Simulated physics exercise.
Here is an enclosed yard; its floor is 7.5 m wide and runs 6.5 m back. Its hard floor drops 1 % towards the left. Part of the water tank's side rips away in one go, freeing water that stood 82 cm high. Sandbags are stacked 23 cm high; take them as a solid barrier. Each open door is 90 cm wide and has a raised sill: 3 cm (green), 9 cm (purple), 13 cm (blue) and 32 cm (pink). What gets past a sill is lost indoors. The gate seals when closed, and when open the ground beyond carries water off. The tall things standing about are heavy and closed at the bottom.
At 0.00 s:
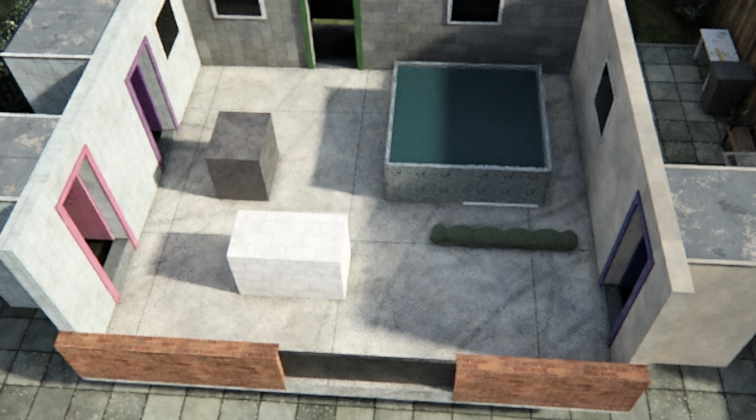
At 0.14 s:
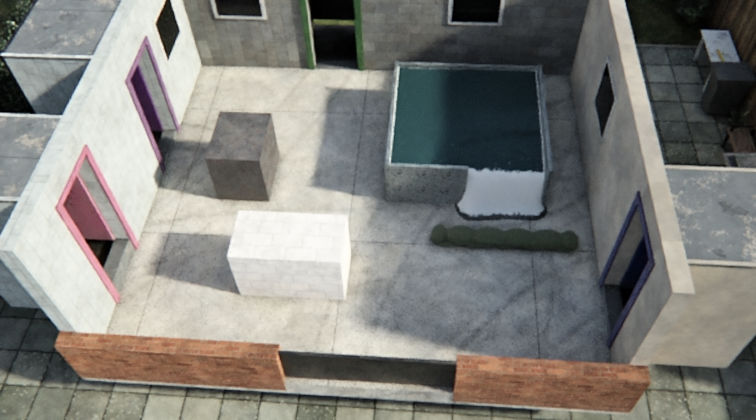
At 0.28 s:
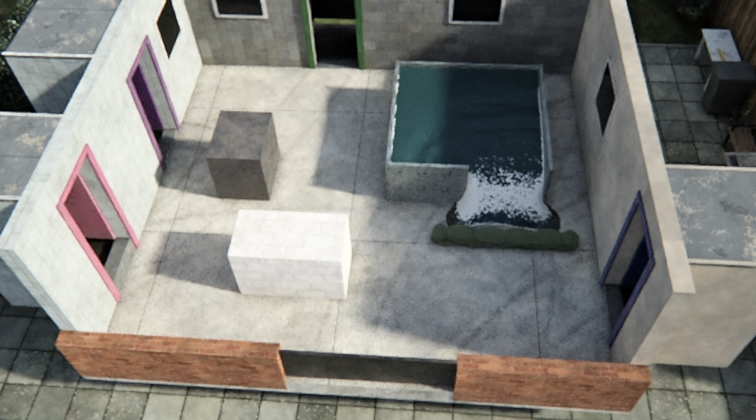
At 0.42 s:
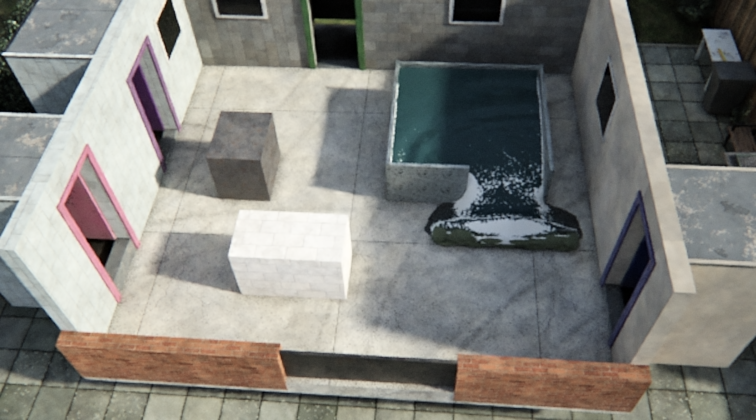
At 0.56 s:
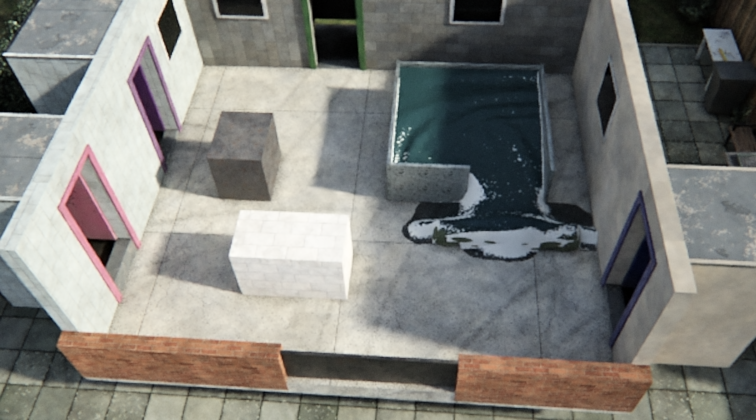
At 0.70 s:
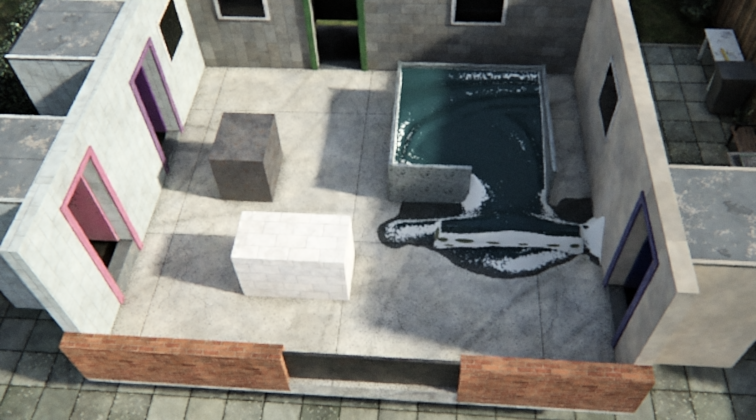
Water tank in a walled yard bursting at its front side, water pouring onto sandbags, spilling over and spreading across the floor.
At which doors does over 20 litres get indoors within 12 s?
The water let in: At the green door it goes over the limit; at the purple door it exceeds the limit; at the blue door it goes over the limit; at the pink door it does not reach the limit.
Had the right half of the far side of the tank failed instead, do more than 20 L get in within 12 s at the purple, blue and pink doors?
Against that limit: Purple past it, blue below, pink not over.
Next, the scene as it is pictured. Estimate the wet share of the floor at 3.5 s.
About 65 per cent.
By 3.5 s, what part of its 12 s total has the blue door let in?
Some 50 per cent by then.
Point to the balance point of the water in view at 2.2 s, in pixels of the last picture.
At about (475, 192).
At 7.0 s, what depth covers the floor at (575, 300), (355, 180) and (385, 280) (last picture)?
Roughly 6, 2 and 11 cm, in turn.
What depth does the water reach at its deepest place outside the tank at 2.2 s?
Roughly 54 cm.
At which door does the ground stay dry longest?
Last comes the green one.
After 1.4 s water covers 35 % of the floor and is deepest (61 cm) near (502, 226); green door not reached, purple door not reached, blue door 19 cm at the sill, 0 L in, pink door not reached.
After 2.2 s water covers 50 % of the floor and is deepest (54 cm) near (590, 230); green door not reached, purple door not reached, blue door 17 cm at the sill, 8 L in, pink door not reached.
After 3.5 s water covers 65 % of the floor and is deepest (40 cm) near (502, 226); green door not reached, purple door not reached, blue door 16 cm at the sill, 25 L in, pink door 10 cm at the sill, 0 L in.
After 7.0 s water covers 95 % of the floor and is deepest (28 cm) near (205, 69); green door 4 cm at the sill, 7 L in, purple door 8 cm at the sill, 0 L in, blue door 5 cm at the sill, 48 L in, pink door 17 cm at the sill, 0 L in.
After 12.0 s water covers 95 % of the floor and is deepest (18 cm) near (441, 86); green door 17 cm at the sill, 174 L in, purple door 16 cm at the sill, 60 L in, blue door 2 cm at the sill, 48 L in, pink door 13 cm at the sill, 0 L in.
